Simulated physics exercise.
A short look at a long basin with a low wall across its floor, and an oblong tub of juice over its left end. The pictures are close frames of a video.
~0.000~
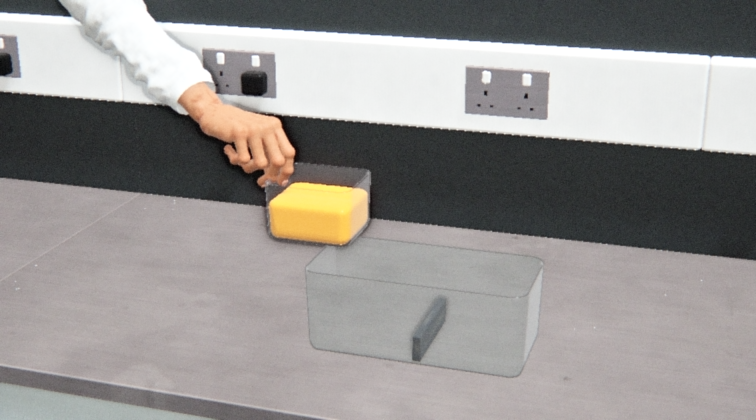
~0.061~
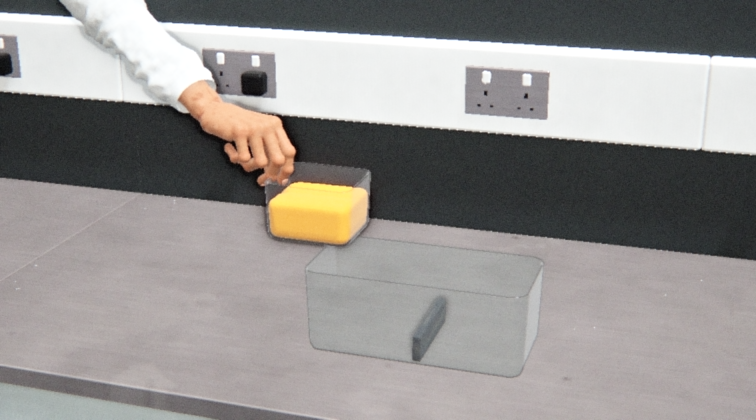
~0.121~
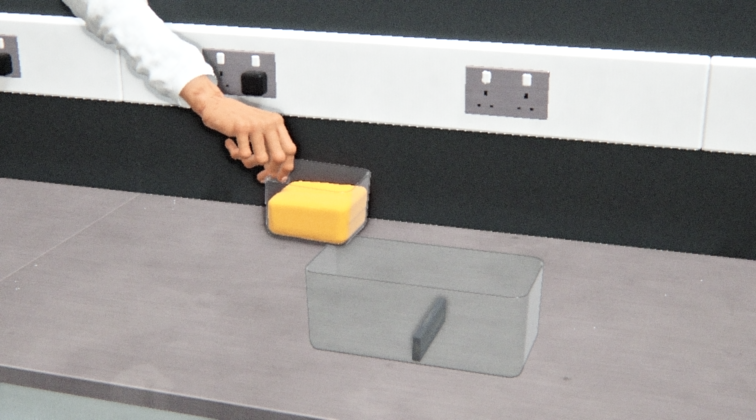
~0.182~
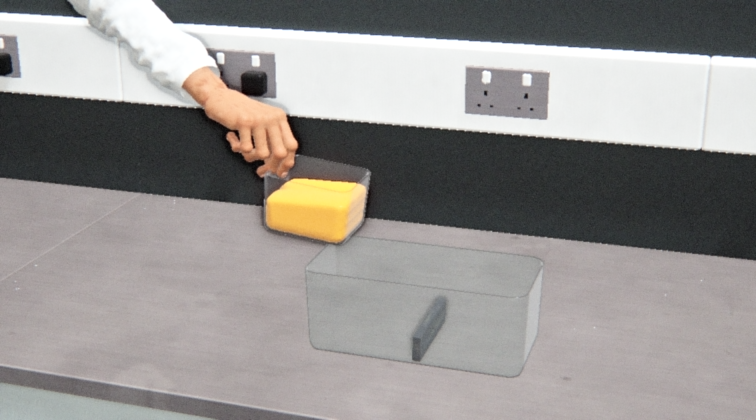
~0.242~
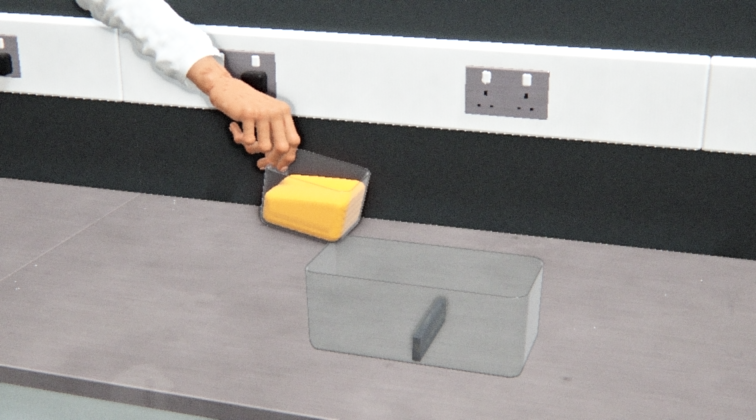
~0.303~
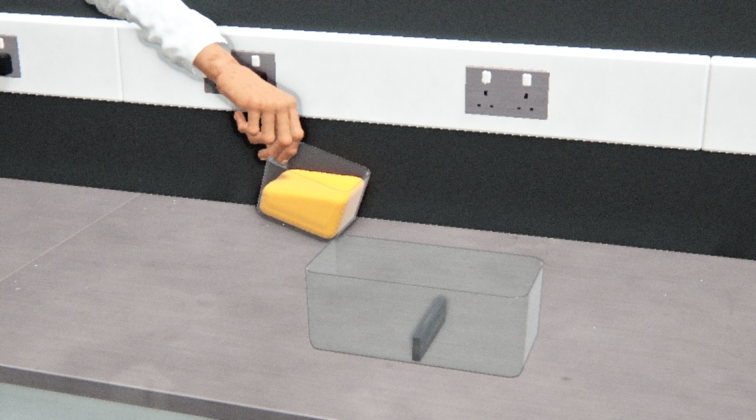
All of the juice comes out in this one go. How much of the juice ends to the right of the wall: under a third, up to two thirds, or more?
In the end between a third and two thirds is right of the wall.
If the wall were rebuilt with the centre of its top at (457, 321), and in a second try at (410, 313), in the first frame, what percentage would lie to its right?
In turn 5 and 90 in a hundred.
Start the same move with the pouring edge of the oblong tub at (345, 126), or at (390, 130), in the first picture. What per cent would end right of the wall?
First some 45, then 90 per cent.
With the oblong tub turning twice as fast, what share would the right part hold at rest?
Some 55 per cent.
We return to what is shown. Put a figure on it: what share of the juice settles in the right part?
Roughly 50 in a hundred.
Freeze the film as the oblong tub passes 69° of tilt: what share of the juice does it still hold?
Some 65 per cent.
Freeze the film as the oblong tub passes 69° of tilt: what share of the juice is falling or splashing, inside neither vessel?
Near 30 %.
A moment on, the oblong tub is tipped part way and 67 per cent is still to pour, 4 is left of the wall and 0 right of it.
Next, the oblong tub is tipped on its side and 16 per cent is still to pour, 24 is left of the wall and 43 right of it.
Then the oblong tub is tipped right over and 1 per cent is still to pour, 48 is left of the wall and 48 right of it.
Later the oblong tub is tipped right over and 0 per cent is still to pour, 51 is left of the wall and 48 right of it.
Finally, 51 per cent lies left of the wall, 48 right of it and 1 outside.
